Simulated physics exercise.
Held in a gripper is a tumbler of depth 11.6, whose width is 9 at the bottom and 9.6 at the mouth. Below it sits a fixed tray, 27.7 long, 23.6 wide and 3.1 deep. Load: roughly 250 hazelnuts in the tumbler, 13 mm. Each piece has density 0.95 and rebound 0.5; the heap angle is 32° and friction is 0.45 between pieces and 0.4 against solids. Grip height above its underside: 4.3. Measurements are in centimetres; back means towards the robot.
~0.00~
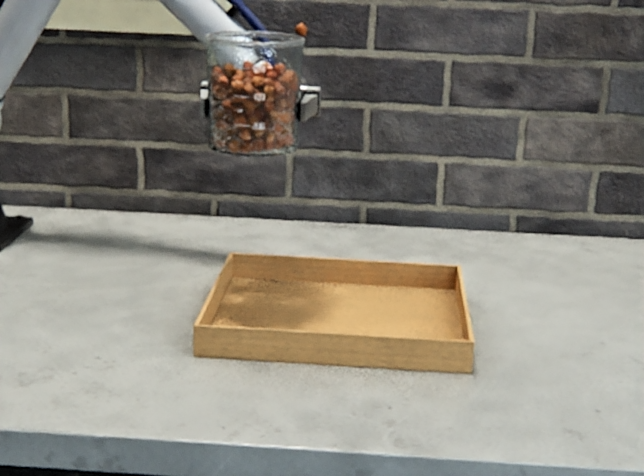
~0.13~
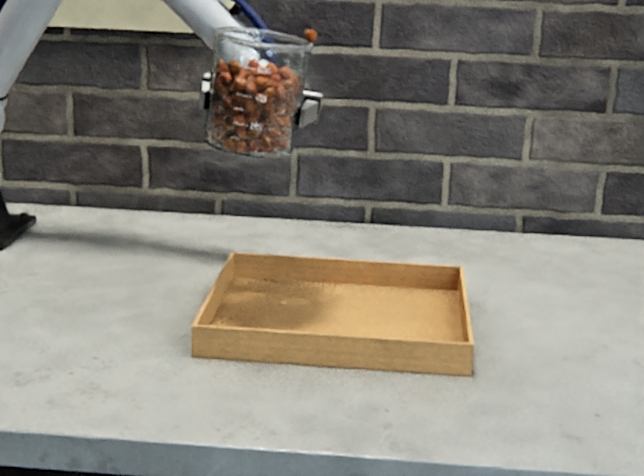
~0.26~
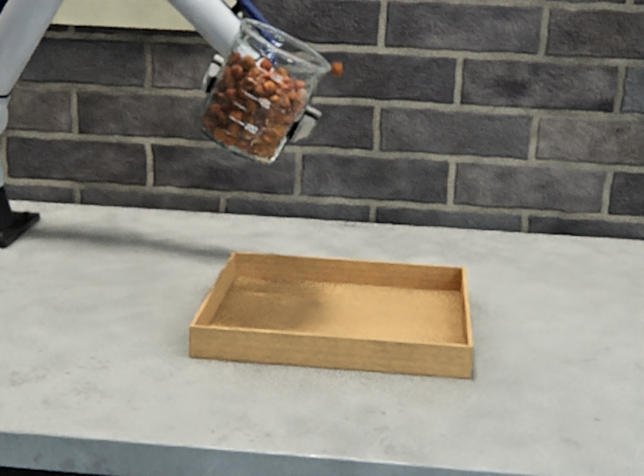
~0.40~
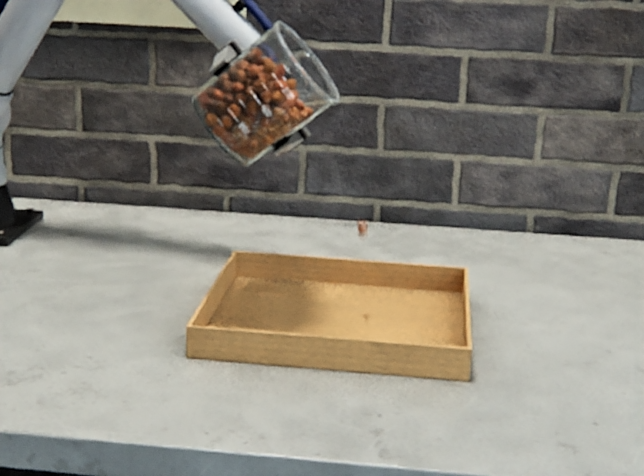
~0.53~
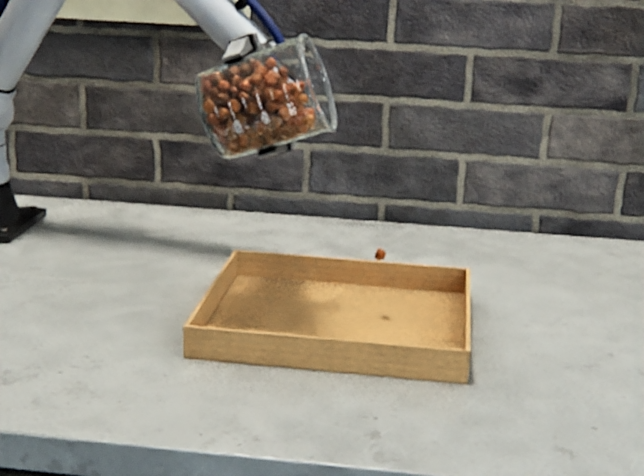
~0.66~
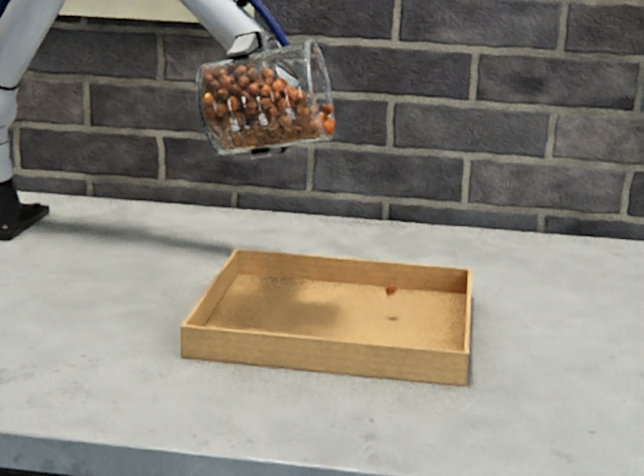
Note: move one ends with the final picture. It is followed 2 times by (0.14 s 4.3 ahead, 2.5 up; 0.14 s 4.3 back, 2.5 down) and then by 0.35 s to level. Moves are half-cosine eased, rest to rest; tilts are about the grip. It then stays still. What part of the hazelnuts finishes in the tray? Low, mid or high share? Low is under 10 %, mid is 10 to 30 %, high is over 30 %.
A high share.
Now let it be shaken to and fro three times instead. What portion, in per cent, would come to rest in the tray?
I'd expect close to 70 per cent then.
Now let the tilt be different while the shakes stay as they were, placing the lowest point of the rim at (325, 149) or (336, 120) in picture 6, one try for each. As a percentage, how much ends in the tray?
The first try gives around 75 percent and the second around 35 percent.
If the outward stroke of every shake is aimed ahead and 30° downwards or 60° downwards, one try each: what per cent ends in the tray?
First try some 30 %, second try some 5 %.
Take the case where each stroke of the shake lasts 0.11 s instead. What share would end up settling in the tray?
That would give around 60 per cent.
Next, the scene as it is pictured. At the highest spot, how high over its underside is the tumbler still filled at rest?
About 5.0 cm.
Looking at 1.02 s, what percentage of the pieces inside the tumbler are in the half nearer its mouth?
Near 45 in a hundred.
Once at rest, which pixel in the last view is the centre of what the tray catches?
Estimated centre at around (405, 327).
After 1.02 s, tilted 76° forward, highest piece 27 above the table; 164 in the tumbler, 41 in the tray, 45 in flight or on a rim.
After 1.39 s, tilted 40° forward, highest piece 28 above the table; 136 in the tray, 100 in the tumbler, 2 on the table or floor, 12 in flight or on a rim.
After 1.77 s, level, highest piece 25 above the table; 145 in the tray, 100 in the tumbler, 5 on the table or floor.
After 2.82 s, level, highest piece 25 above the table; 145 in the tray, 100 in the tumbler, 5 on the table or floor.
At rest, 145 in the tray, 100 in the tumbler, 5 on the table or floor. That is 58 % in the tray.
